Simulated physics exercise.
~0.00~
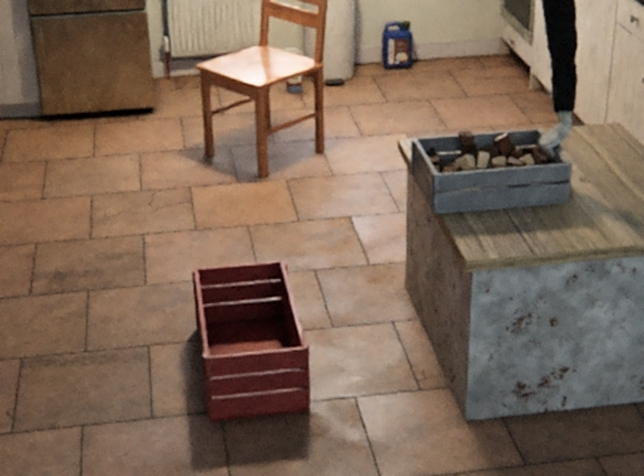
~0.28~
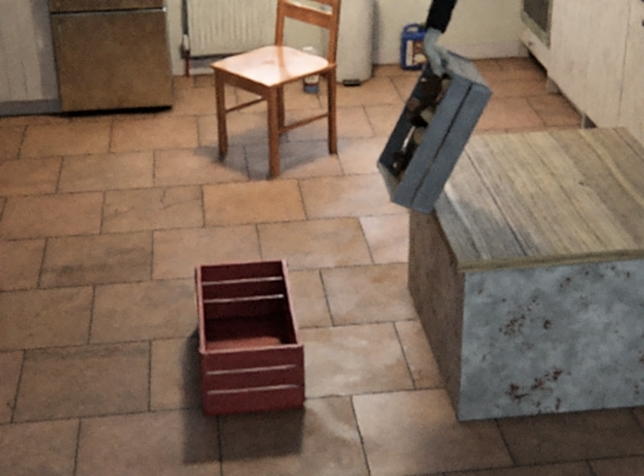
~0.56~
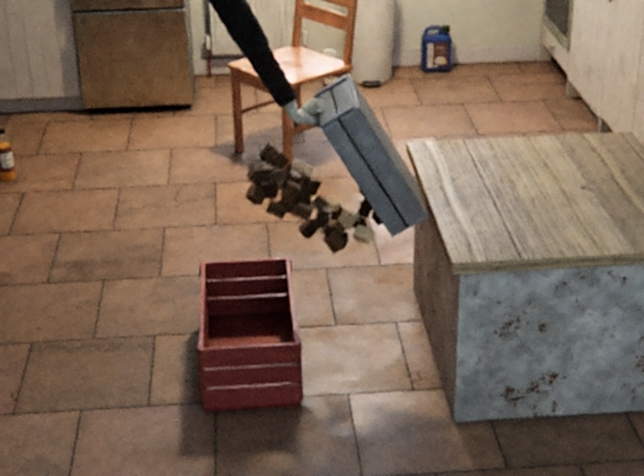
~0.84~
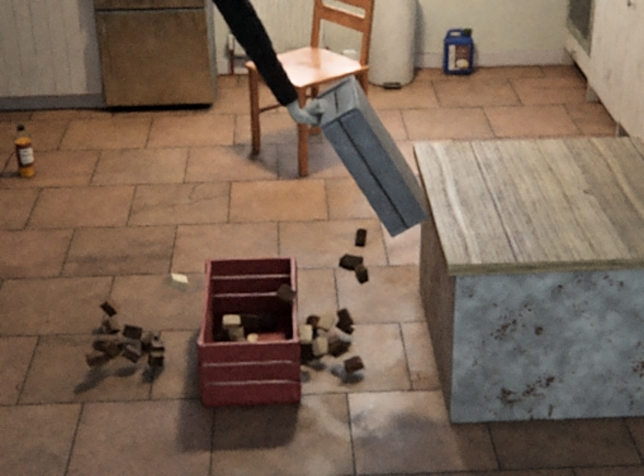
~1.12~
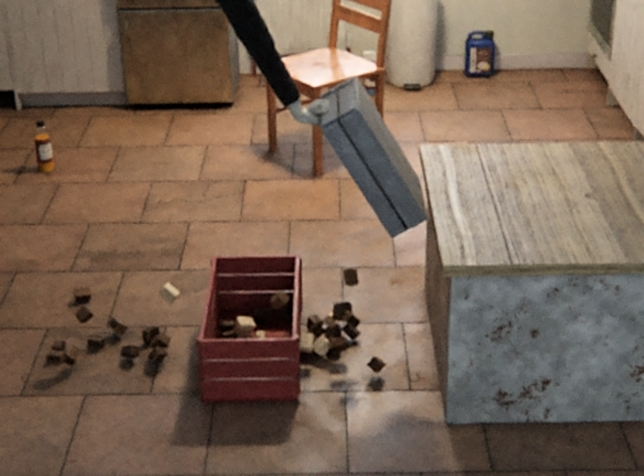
A gloved hand tips the grey crate, spilling dark blocks into and around the red tote.
